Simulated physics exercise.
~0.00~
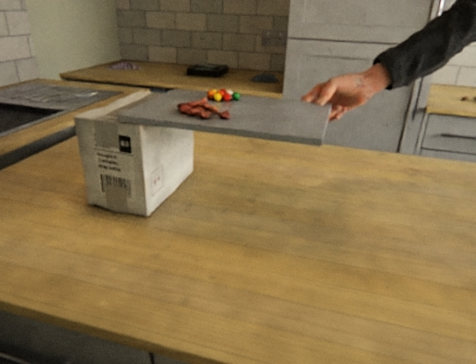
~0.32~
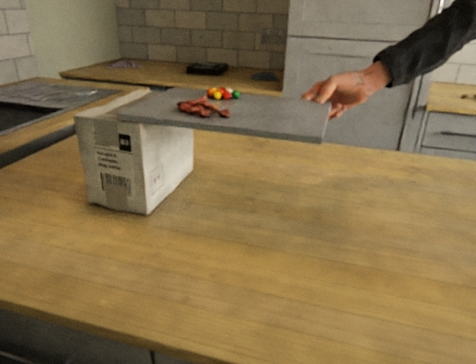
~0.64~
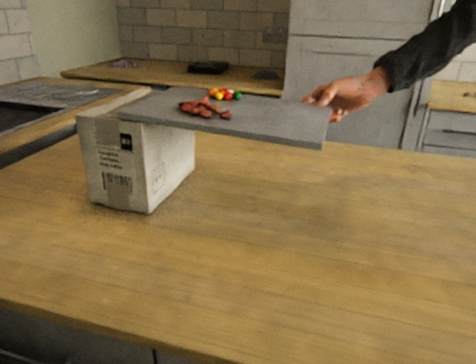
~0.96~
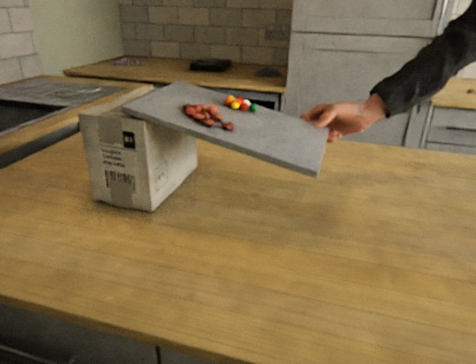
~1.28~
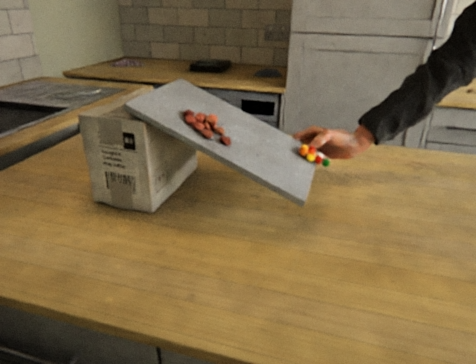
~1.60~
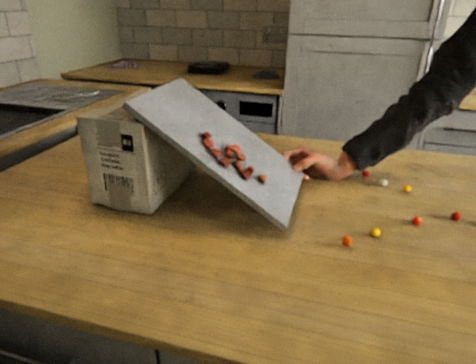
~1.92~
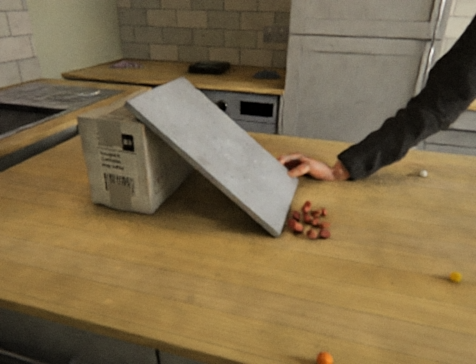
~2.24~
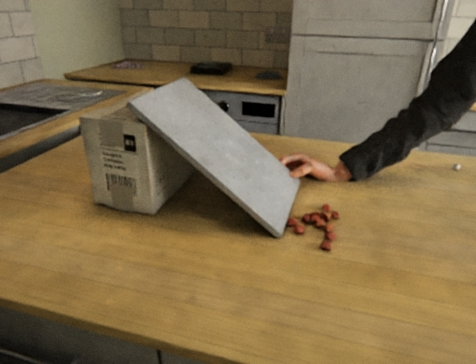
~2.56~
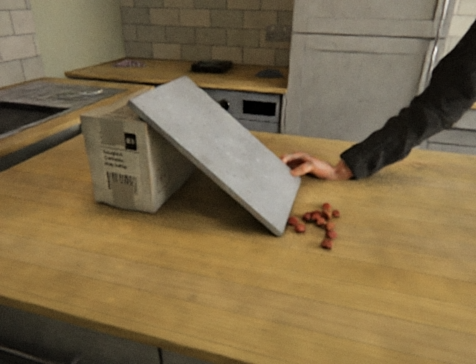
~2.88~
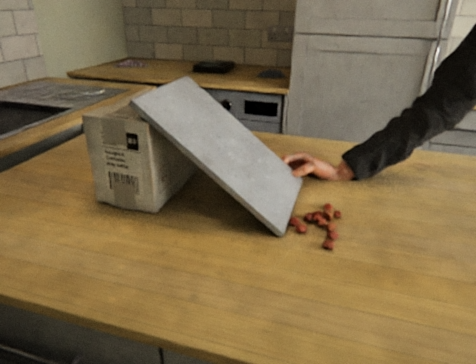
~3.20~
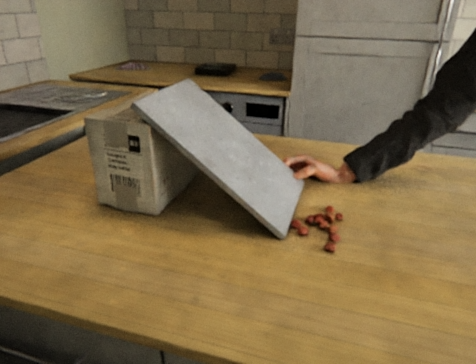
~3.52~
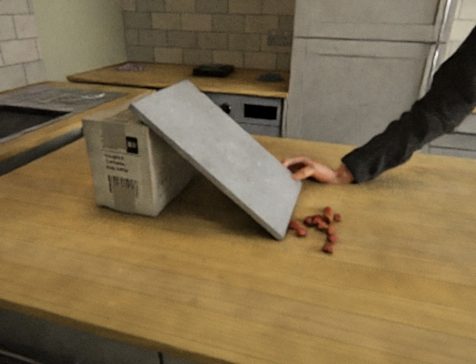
We see a hand lower one end of a grey board propped on a box, and bright, colourful balls roll off and scatter across the wooden counter out of view, while small reddish-brown pieces slide down later and settle in a loose cluster near the board's foot.
